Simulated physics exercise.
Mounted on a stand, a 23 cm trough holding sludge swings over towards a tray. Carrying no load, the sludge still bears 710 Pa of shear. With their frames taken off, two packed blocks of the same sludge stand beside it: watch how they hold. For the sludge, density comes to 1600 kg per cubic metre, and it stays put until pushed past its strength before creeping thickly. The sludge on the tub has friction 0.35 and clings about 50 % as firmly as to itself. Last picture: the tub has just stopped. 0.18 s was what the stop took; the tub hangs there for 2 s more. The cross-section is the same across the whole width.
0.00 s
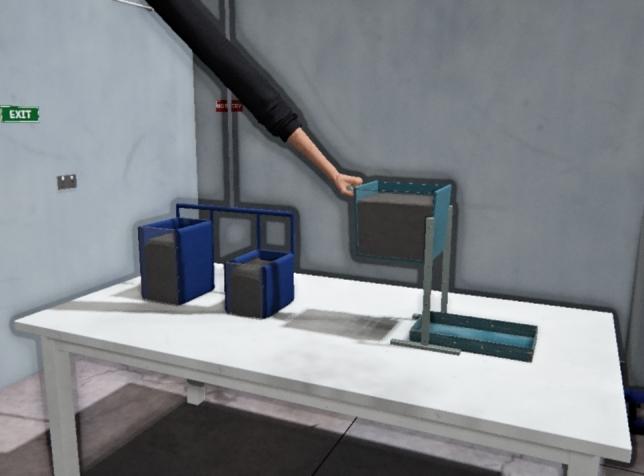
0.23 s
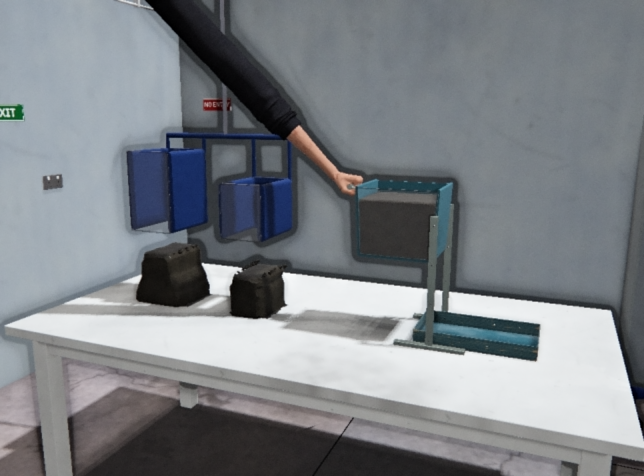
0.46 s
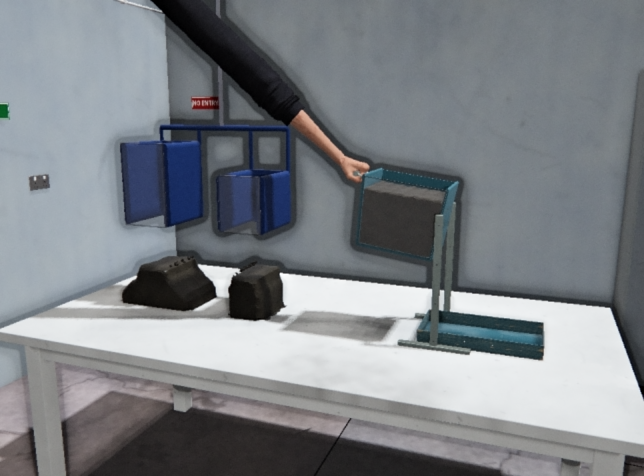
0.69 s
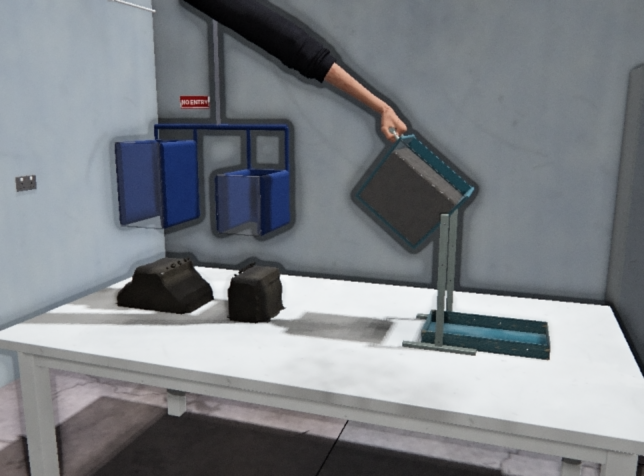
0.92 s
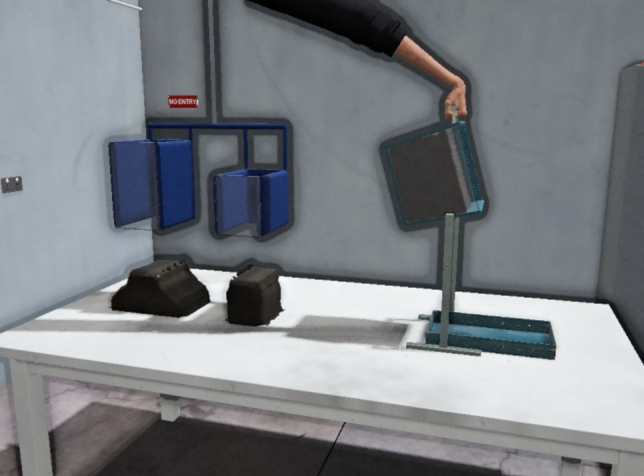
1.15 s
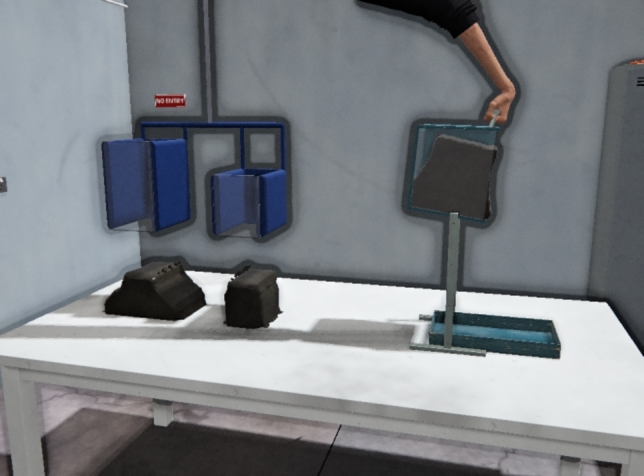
A hand tipped a teal tub of dark sludge over to the right on its stand above a tray, after two blue moulds had lifted off dark blocks, the left one slumping.
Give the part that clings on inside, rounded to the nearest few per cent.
The part that clings on inside is close to 37 %.
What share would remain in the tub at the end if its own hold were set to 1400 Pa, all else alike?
Around 70 per cent.
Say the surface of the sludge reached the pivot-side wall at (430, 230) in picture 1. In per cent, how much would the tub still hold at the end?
60 %.
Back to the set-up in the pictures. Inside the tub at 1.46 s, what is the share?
About 40 %.
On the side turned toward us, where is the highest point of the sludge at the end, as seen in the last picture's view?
About (439, 183).
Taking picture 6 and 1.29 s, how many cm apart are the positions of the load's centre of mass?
The shift is near 7 cm.
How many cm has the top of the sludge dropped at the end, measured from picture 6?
14 cm.
After 1.29 s, the tub is at 95 degrees and holds 69 %.
After 1.46 s, the tub is at 95 degrees and holds 40 %.
After 1.63 s, the tub is at 95 degrees and holds 37 %.
After 1.80 s, the tub is at 95 degrees and holds 37 %.
After 3.15 s, at the end, the tub is at 95 degrees and holds 37 %.
